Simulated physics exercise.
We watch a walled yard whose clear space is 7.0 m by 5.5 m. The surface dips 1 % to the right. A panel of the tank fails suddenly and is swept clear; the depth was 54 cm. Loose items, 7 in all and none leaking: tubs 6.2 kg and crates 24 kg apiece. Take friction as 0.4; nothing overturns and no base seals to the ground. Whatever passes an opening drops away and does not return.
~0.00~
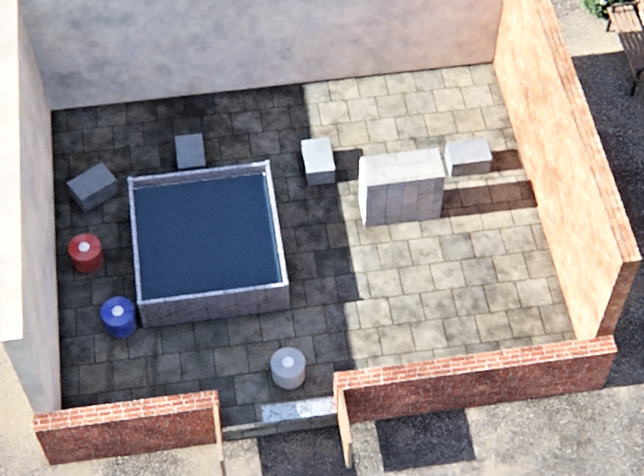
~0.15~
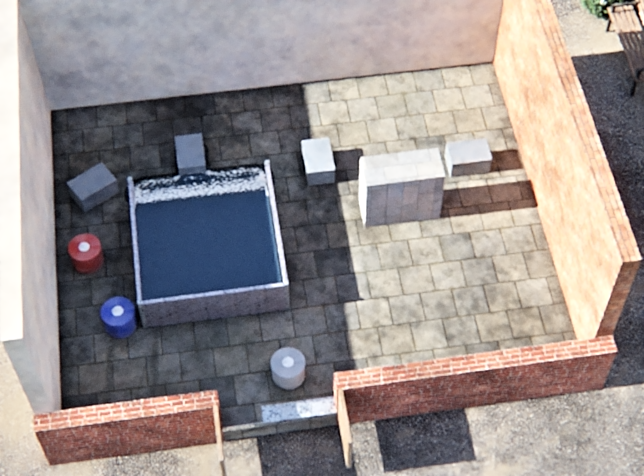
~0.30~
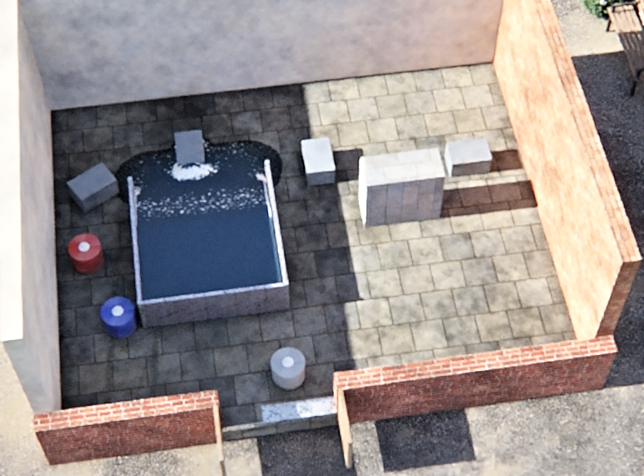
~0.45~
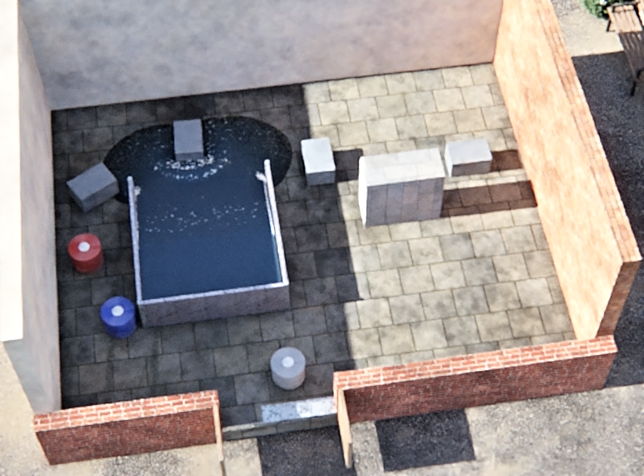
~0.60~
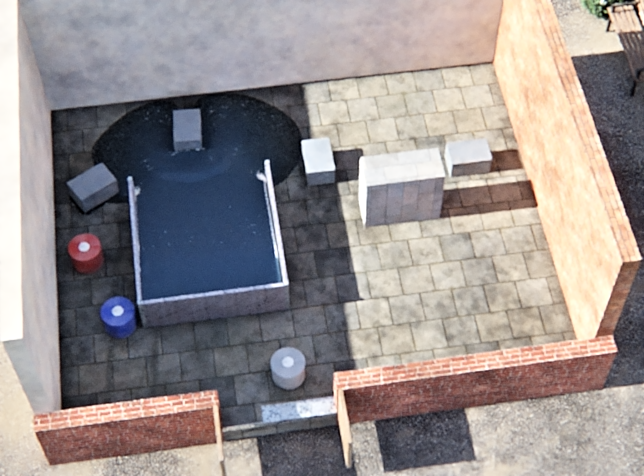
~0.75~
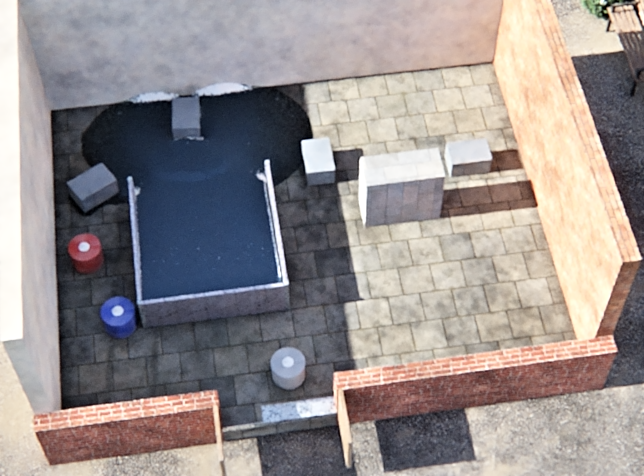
Dark water pouring from the back of a square tank in a walled yard, spreading around a grey block to the rear wall.
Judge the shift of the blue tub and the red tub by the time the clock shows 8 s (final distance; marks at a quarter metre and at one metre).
The blue tub travels far, the red tub ends far away.
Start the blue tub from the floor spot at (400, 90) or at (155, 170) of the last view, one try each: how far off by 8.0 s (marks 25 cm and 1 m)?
In turn: It ends far away; it gets carried off.
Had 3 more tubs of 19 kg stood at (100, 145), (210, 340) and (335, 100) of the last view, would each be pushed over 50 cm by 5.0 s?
In turn: Past it, less, more.
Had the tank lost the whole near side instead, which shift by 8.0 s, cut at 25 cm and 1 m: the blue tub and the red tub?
Then the blue tub ends far away, the red tub travels far.
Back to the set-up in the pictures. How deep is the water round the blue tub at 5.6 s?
About 4 cm.
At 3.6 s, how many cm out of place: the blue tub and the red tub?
Roughly 0 and 80 cm by then.
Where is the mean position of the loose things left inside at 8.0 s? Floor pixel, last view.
At about (345, 263).
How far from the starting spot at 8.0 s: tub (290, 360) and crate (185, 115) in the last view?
In turn: 150 cm, 300 cm.
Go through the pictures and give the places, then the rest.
In the first picture, the blue tub at (117, 311) rests on the ground; the red tub at (84, 247), on the bottom; 3.8 m2 under water; 0 of 7 have shifted.
In the second picture, the blue tub at (117, 311) rests on the ground; the red tub at (84, 247), on the bottom; water covers 4.7 m2; 0 of 7 have shifted.
In the third picture, the blue tub at (117, 311), on the bottom; the red tub at (84, 247) rests on the ground; 5.7 m2 under water; 1 of 7 have shifted.
In the fourth picture, the blue tub at (117, 311) rests on the ground; the red tub at (84, 247), on the bottom; 7.0 m2 under water; 1 of 7 have shifted.
In the fifth picture, the blue tub at (117, 311), on the bottom; the red tub at (84, 247), on the bottom; water covers 8.4 m2; 1 of 7 have shifted.
In the sixth picture, the blue tub at (117, 311) rests on the ground; the red tub at (84, 247), on the bottom; water covers 9.5 m2; 1 of 7 have shifted.
After 1.6 s the blue tub is near (117, 311), 0.0 m from its start, aground; the red tub is near (84, 247), 0.0 m from its start, aground; 0 of 7 are out; 1 afloat.
After 3.6 s the blue tub is near (117, 311), 0.0 m from its start, aground; the red tub is near (121, 280), 0.8 m from its start, afloat; 0 of 7 are out; 1 afloat.
After 5.6 s the blue tub is near (204, 358), 1.4 m from its start, aground; the red tub is near (165, 380), 2.4 m from its start, afloat; 0 of 7 are out; 1 afloat.
After 8.0 s the blue tub is near (356, 296), 3.2 m from its start, afloat; the red tub is near (359, 337), 4.0 m from its start, afloat; 0 of 7 are out; 3 afloat.
